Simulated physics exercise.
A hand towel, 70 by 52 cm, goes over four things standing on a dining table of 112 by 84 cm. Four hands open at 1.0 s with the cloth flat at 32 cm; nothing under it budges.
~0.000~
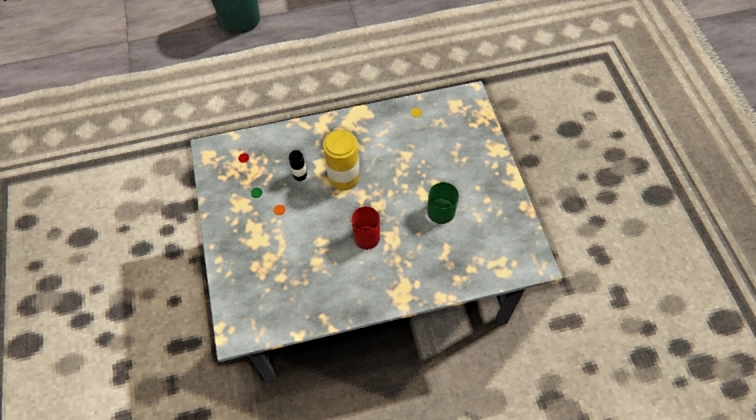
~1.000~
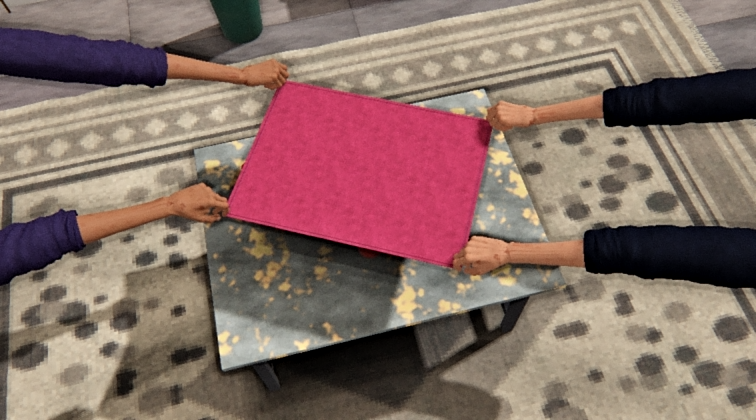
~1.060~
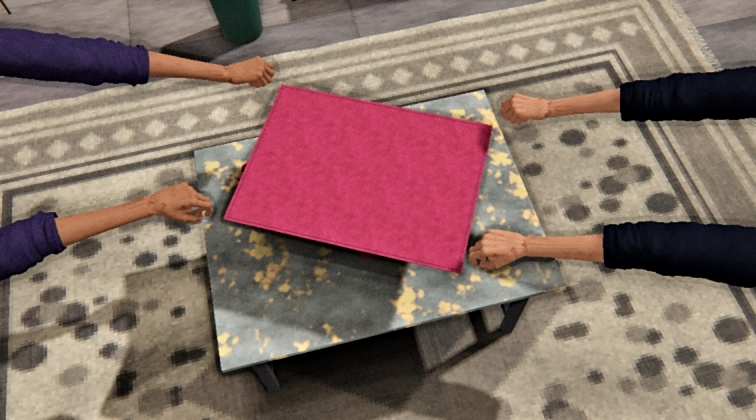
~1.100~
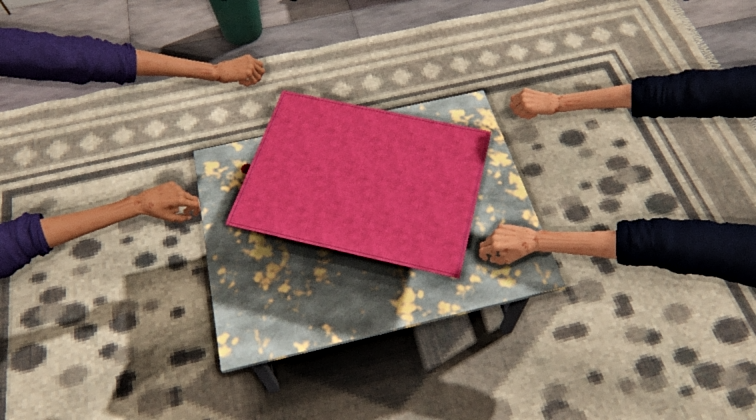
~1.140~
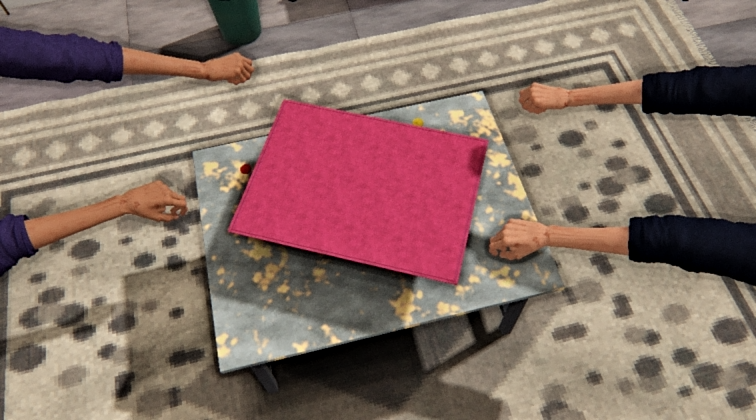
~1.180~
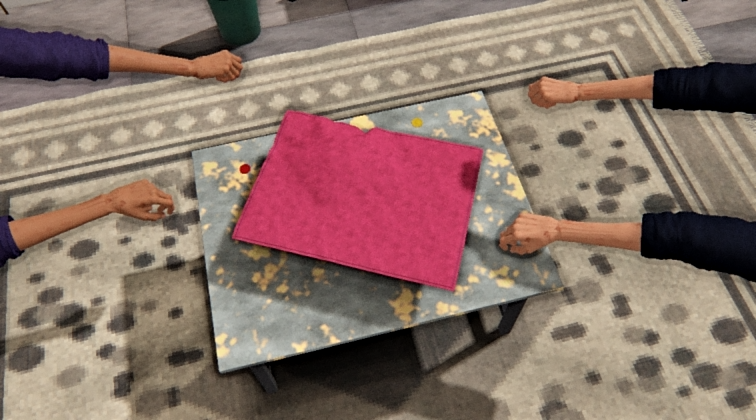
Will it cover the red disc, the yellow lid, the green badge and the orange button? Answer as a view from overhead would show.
Result: Red disc remains in the open, yellow lid remains in the open, green badge stays uncovered, orange button vanishes under it.
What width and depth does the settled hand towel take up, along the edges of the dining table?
Some 66 cm across and 60 cm deep.
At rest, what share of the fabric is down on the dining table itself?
About 15 per cent.
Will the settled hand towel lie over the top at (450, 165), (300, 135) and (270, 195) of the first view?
In that order: Bare, free, free.
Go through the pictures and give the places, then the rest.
The first frame shows shows, red disc (244, 158); yellow lid (417, 112); green badge (256, 193); orange button (279, 210); black bottle (295, 155), 13 cm tall; red cup (366, 219), 14 cm tall; green cup (444, 195), 11 cm tall; yellow jar (340, 142), 22 cm tall.
The second frame shows shows, hand towel corners (222, 215) (281, 80) (494, 121) (461, 270); highest point 32 cm, lowest 32 cm.
The third frame shows shows, hand towel corners (224, 219) (282, 84); highest point 30 cm, lowest 30 cm.
The fourth frame shows shows, hand towel corners (226, 224) (283, 91); highest point 27 cm, lowest 27 cm.
The fifth frame shows shows, hand towel corners (228, 232) (284, 100); highest point 23 cm, lowest 23 cm.
The sixth frame shows shows, hand towel corners (232, 239) (288, 110) (483, 150) (454, 292); highest point 23 cm, lowest 16 cm.
At 1.4 s, 10 % of it is down, spanning 67 by 58 cm, above orange button.
At 1.5 s, 15 % of it is down, spanning 66 by 62 cm, above orange button.
At 1.7 s, 15 % of it is down, spanning 66 by 60 cm, above orange button.
At 1.9 s, 15 % of it is down, spanning 66 by 60 cm, above orange button.
At 2.7 s, 15 % of it is down, spanning 66 by 61 cm, above orange button.
